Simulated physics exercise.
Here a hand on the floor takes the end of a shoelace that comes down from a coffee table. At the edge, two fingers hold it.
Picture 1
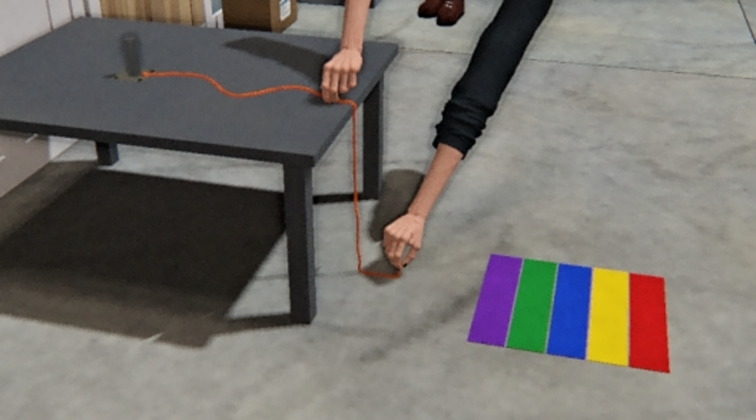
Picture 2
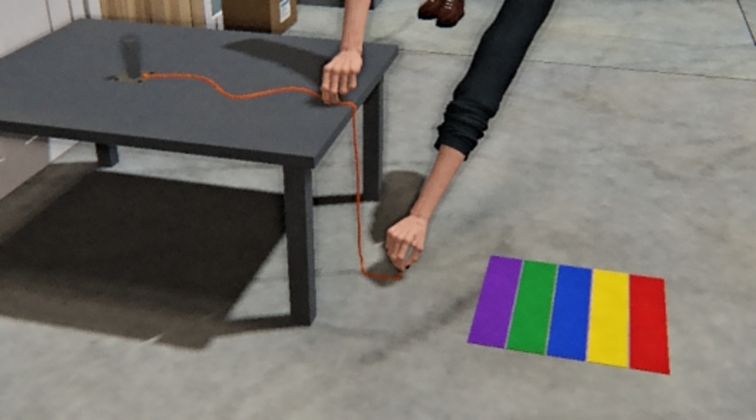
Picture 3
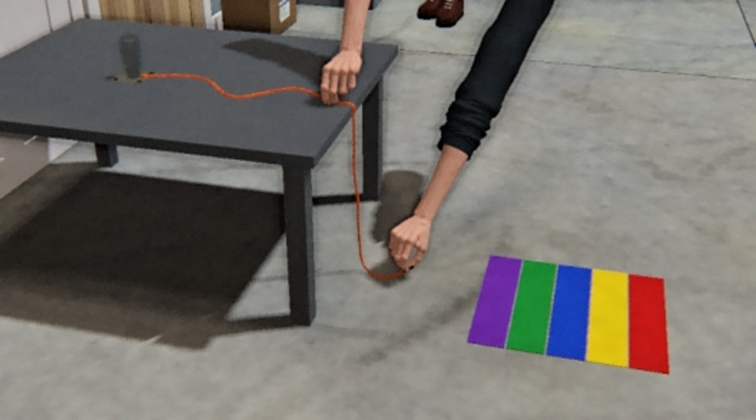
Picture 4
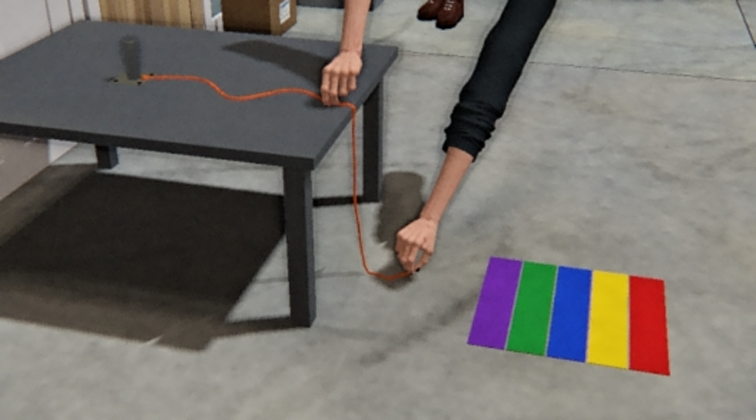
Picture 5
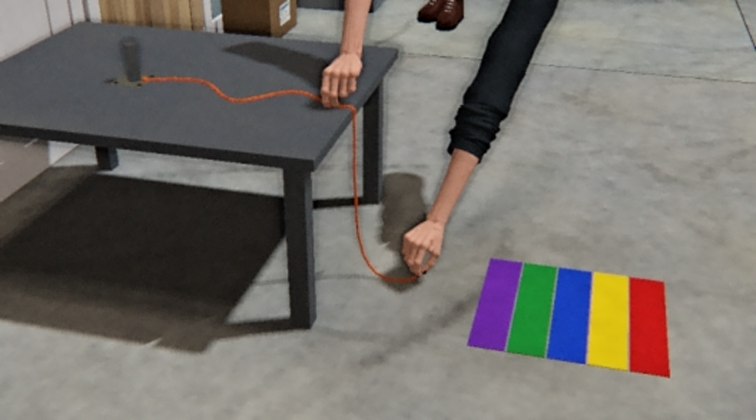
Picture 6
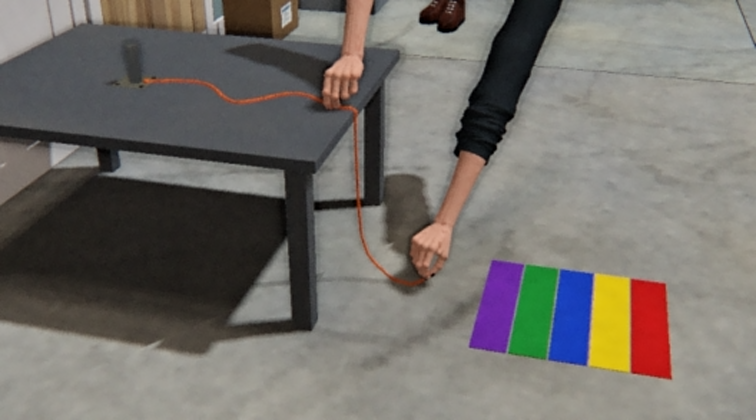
A hand on the floor slowly draws the orange shoelace's end slightly right beside a table.
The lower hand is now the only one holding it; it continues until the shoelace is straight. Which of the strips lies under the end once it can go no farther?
The blue one.
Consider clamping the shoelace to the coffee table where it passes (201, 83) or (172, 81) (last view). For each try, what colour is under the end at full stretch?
In order: Blue, then blue.
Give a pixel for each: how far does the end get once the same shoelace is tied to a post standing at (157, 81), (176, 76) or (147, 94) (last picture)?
Try 1 about (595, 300), try 2 about (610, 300), try 3 about (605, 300).
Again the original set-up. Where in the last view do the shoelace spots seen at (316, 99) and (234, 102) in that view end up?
First one close to (346, 107), second close to (260, 96).
Early on, end near (505, 286); over purple.
Midway, end near (547, 292); over green.
At the end of the slack, end near (573, 296); over blue. The end stops over the blue strip.
